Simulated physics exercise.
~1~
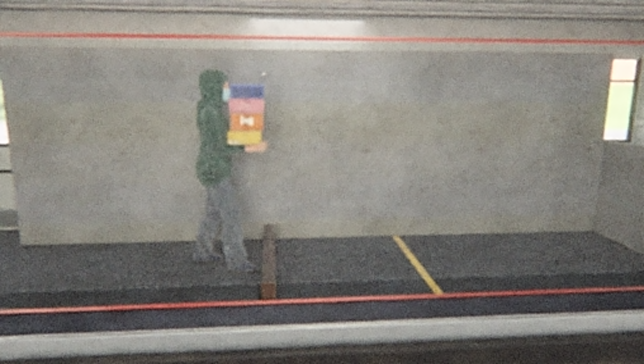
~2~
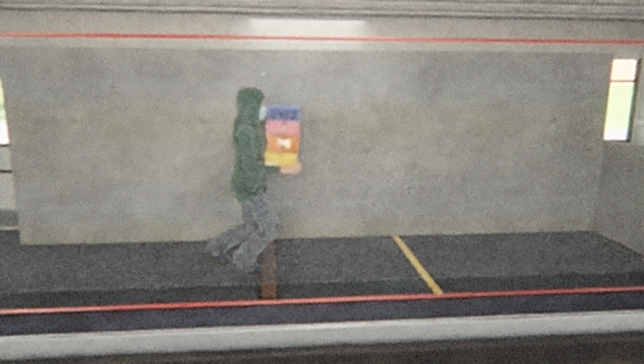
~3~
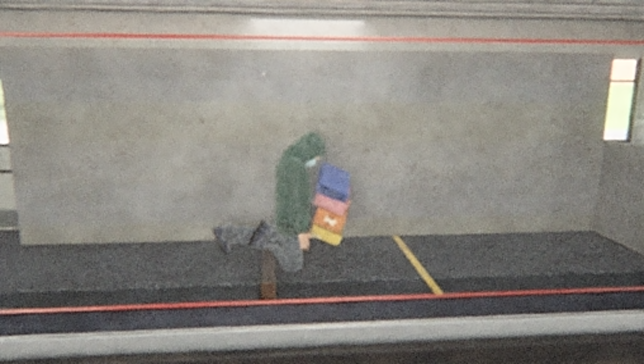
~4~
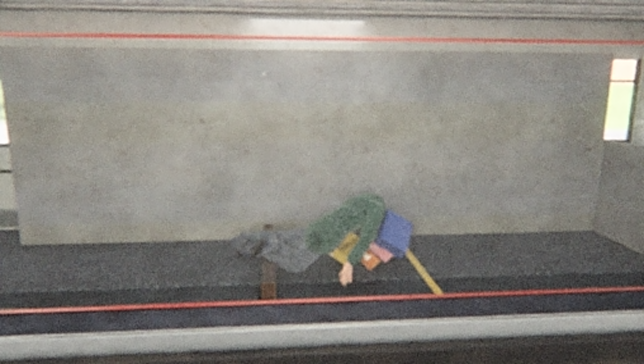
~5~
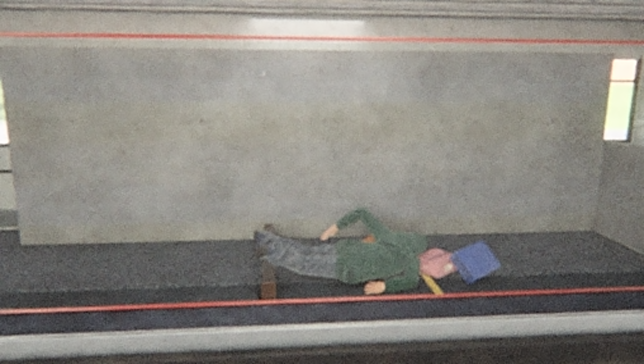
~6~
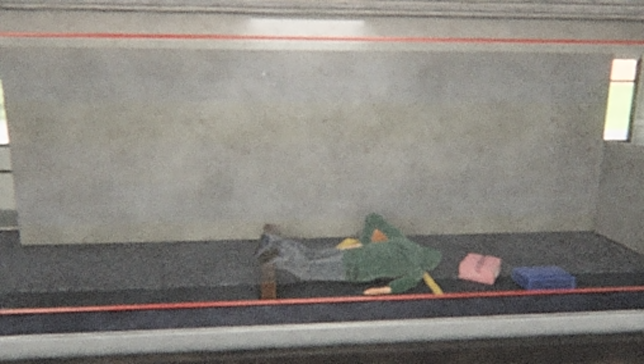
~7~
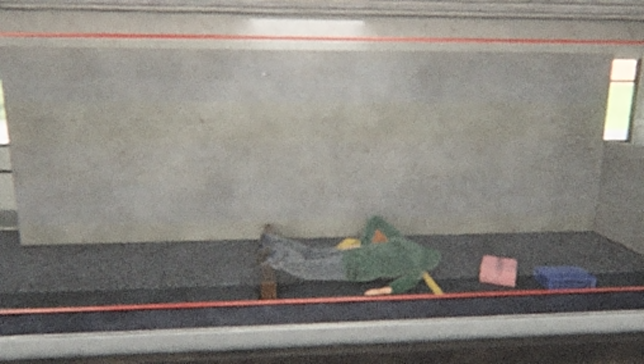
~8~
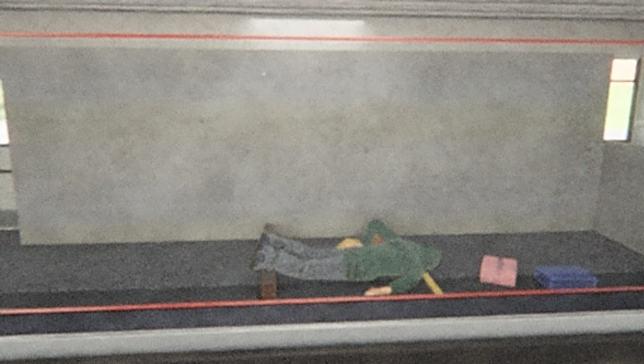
At first, a person in a green top and grey trousers stands left of a low brown rail, holding a stack of colourful boxes in front of them. The person moves right to the rail, then tips forward over it with legs trailing behind as the stack tilts and drops. The person lands face down, and the boxes spill toward the yellow line. The blue and pink boxes travel on past the line, sliding to the right. At the end, the person lies still, with the orange and yellow boxes beside them short of the line.
